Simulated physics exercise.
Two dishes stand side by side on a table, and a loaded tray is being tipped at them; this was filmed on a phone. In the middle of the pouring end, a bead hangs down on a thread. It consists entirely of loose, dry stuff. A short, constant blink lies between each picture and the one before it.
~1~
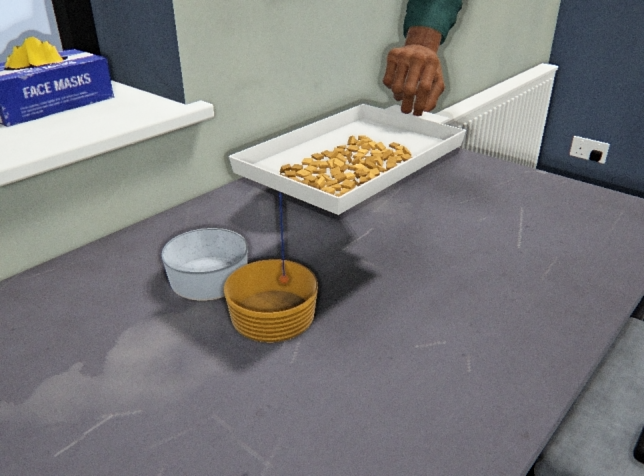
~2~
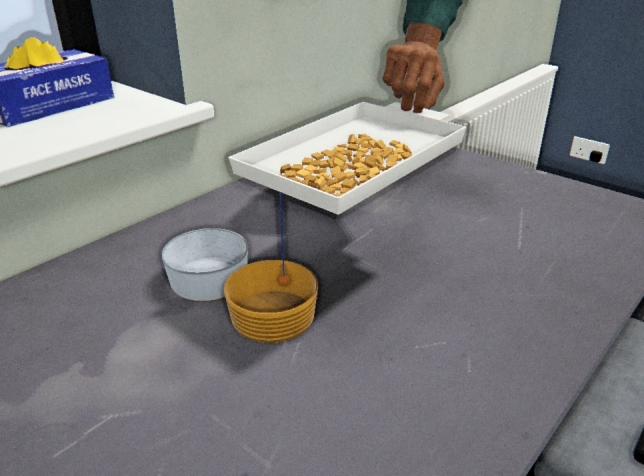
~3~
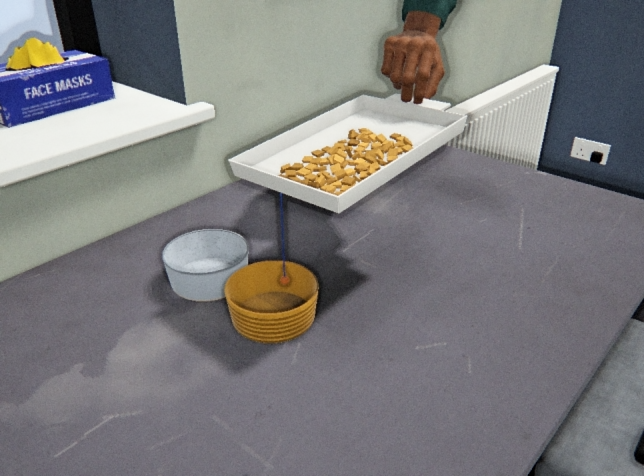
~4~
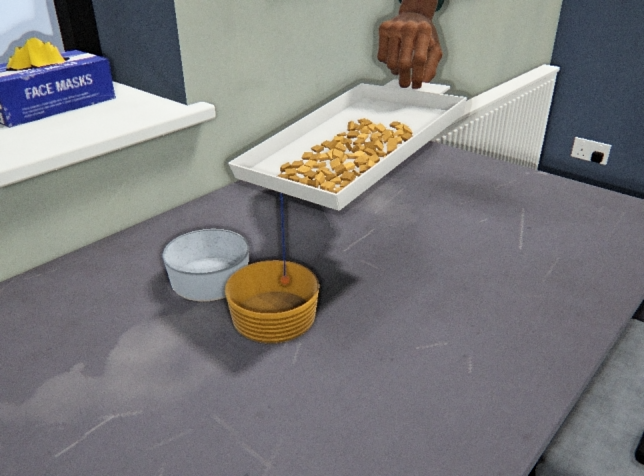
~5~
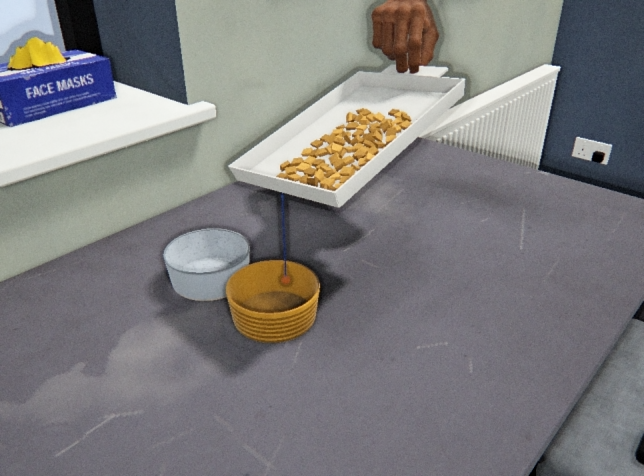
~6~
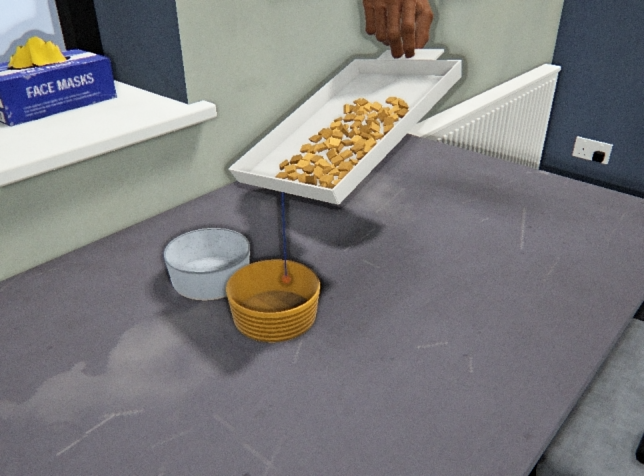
A hand grips the far end of a white tray loaded with golden-brown pieces and raises it, slowly at first, then more steeply, tilting the tray above a pale dish and an orange ribbed dish on a grey table.
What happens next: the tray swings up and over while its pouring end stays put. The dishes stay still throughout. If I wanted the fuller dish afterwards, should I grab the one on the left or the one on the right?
Grab the right one.
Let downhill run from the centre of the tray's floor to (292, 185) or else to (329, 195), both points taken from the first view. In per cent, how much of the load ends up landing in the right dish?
Case one near 30 %; case two near 0 %.
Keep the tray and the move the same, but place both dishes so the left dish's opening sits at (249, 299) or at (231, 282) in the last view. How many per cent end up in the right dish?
Respectively 0 % and 0 %.
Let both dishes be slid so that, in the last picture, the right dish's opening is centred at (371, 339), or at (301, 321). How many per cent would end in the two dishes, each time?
It would be roughly 20 per cent for the first and roughly 90 per cent for the second.
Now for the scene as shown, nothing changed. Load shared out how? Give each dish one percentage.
Estimate - left dish 10 percent, right dish 50 percent.
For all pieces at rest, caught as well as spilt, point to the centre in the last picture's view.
Near (242, 308), more or less.
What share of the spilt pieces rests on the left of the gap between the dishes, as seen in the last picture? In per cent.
It works out at some 80 percent.
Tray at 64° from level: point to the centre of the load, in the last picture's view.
The load is centred near (275, 164).
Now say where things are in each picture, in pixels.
The first frame shows corners of the pouring end near (233, 156) and (338, 196), level; middle of the load near (350, 167), cereal squares; left dish near (173, 280); right dish near (238, 320); bead on its thread near (284, 279).
The second frame shows corners of the pouring end near (233, 157) and (338, 196), level; middle of the load near (350, 166).
The third frame shows corners of the pouring end near (232, 160) and (338, 195), tipped barely, lowest at the left corner; middle of the load near (350, 163).
The fourth frame shows corners of the pouring end near (232, 162) and (336, 193), tipped a little, lowest at the left corner; middle of the load near (349, 156).
The fifth frame shows corners of the pouring end near (232, 165) and (334, 190), tipped clearly, lowest at the left corner; middle of the load near (349, 150).
The sixth frame shows corners of the pouring end near (232, 168) and (332, 188), tipped clearly, lowest at the left corner; middle of the load near (347, 143); left dish near (175, 279); right dish near (240, 320).
Shortly afterwards, tray tipped steeply; all but a few on the tray; only a few in the air.
Next, tray tipped past a quarter turn; near two thirds on the tray; a little in the right dish; only a few in the left dish; a little outside both; a little in the air.
Some moments later, tray tipped past a quarter turn; near half in the right dish; a little in the left dish; near a third outside both.
In the end, tray tipped past a quarter turn; near half in the right dish; a little in the left dish; near a third outside both.
